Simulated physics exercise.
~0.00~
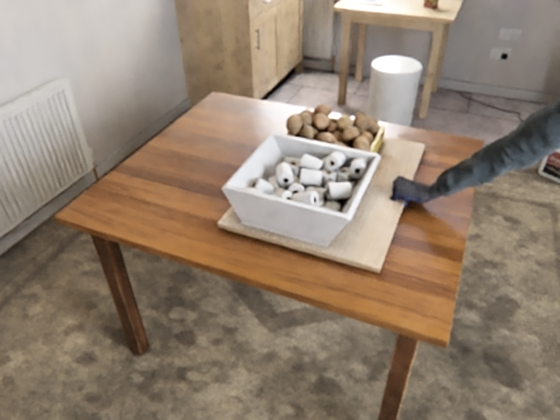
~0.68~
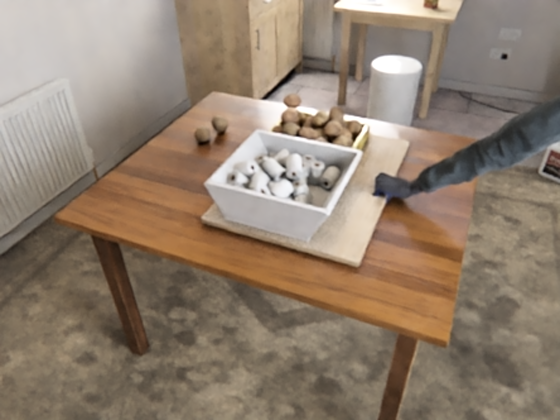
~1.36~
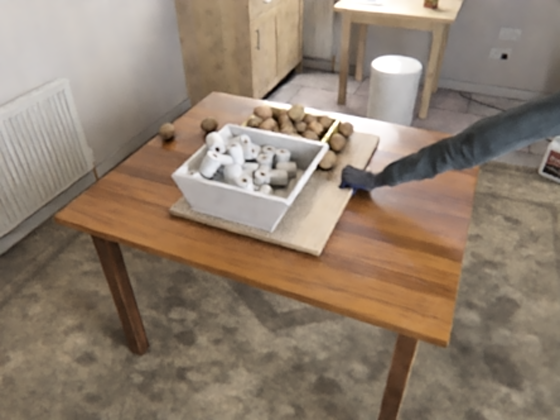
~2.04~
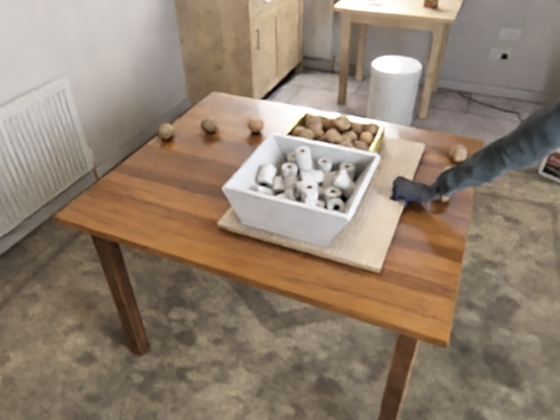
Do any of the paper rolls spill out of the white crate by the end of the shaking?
No, the paper rolls all stay in the white crate, and only potatoes from the yellow crate end up on the table.
